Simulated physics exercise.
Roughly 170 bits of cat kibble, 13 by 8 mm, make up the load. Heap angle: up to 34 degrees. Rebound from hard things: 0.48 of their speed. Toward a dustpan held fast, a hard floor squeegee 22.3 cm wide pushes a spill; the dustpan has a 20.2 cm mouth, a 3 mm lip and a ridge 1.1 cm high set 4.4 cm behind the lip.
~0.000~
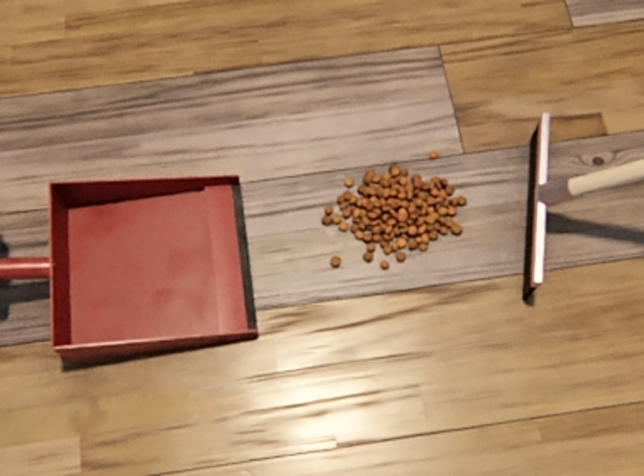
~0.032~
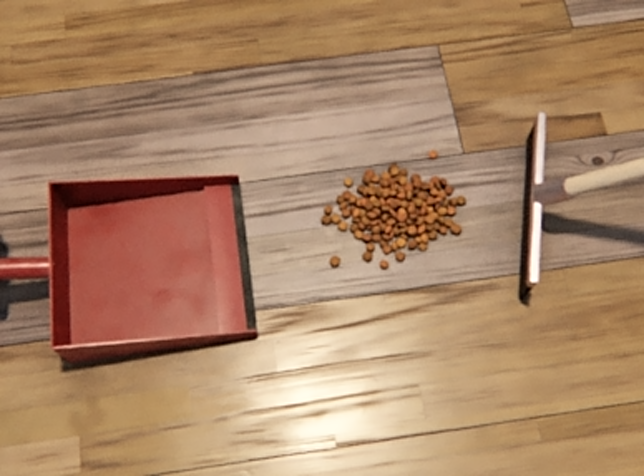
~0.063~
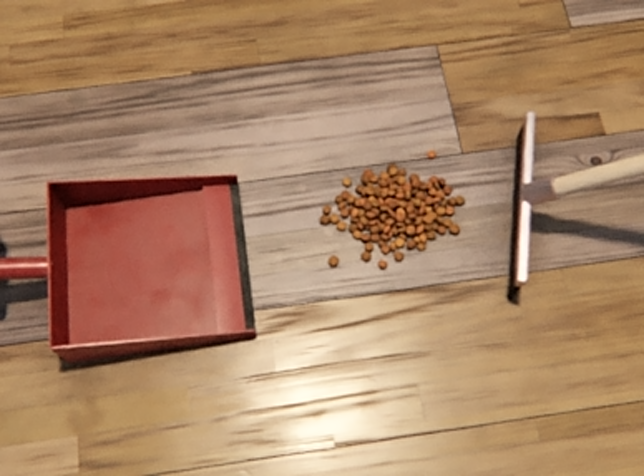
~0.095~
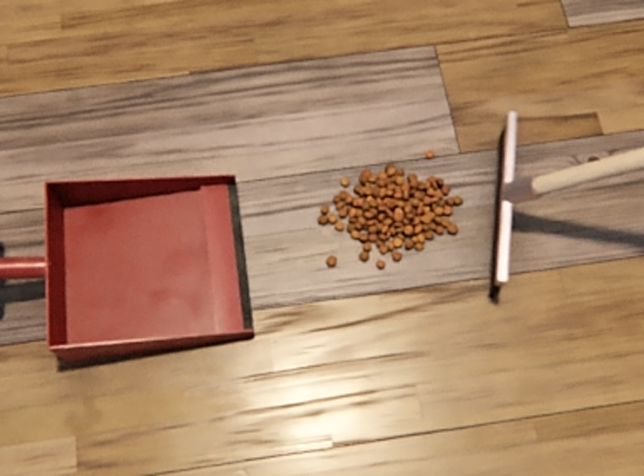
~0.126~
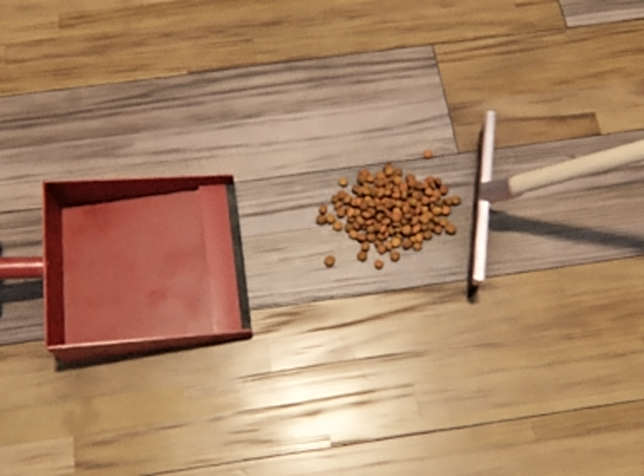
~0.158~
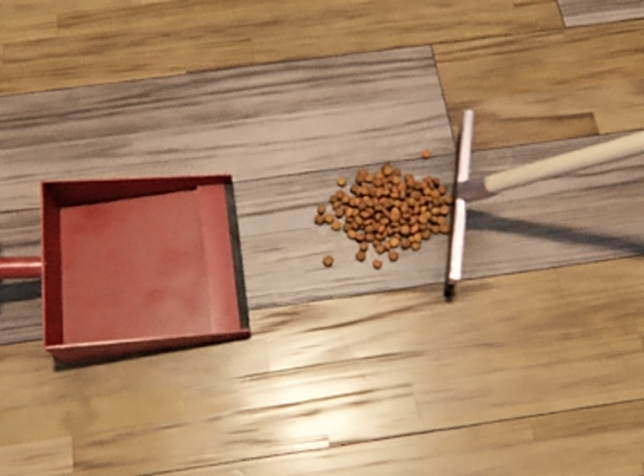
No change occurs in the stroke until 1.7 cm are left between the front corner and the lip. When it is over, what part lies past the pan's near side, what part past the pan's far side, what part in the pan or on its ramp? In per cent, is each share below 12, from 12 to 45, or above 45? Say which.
At the end, near side: A slim portion; far side: A middling portion; pan: A middling portion.
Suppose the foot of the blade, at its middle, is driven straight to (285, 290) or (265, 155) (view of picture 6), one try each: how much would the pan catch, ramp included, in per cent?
I'd expect around 5 percent, then around 20 percent.
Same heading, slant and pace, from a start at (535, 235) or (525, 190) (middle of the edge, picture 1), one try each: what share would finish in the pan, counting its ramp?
About 15 and 25 per cent.
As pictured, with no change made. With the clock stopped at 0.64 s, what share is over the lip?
By that time, around 20 percent.
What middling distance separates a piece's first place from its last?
18 cm, roughly.
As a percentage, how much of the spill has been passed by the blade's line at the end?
I'd put it near 0 in a hundred.
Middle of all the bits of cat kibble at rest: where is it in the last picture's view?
In the last view, approximately (243, 199).
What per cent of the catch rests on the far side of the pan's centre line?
About 80 percent of it.
After 0.31 s, middle of the blade 15 cm from the lip; 0 % over the lip, far side 15 %, near side 0 %.
After 0.41 s, middle of the blade 8 cm from the lip; 0 % over the lip, far side 25 %, near side 0 %.
After 0.64 s, middle of the blade 5 cm from the lip; 20 % over the lip, far side 35 %, near side 0 %.
At rest (1.2 s), near side 0 %, far side 35 %, pan 20 %, in front of the lip or behind the blade 45 %.
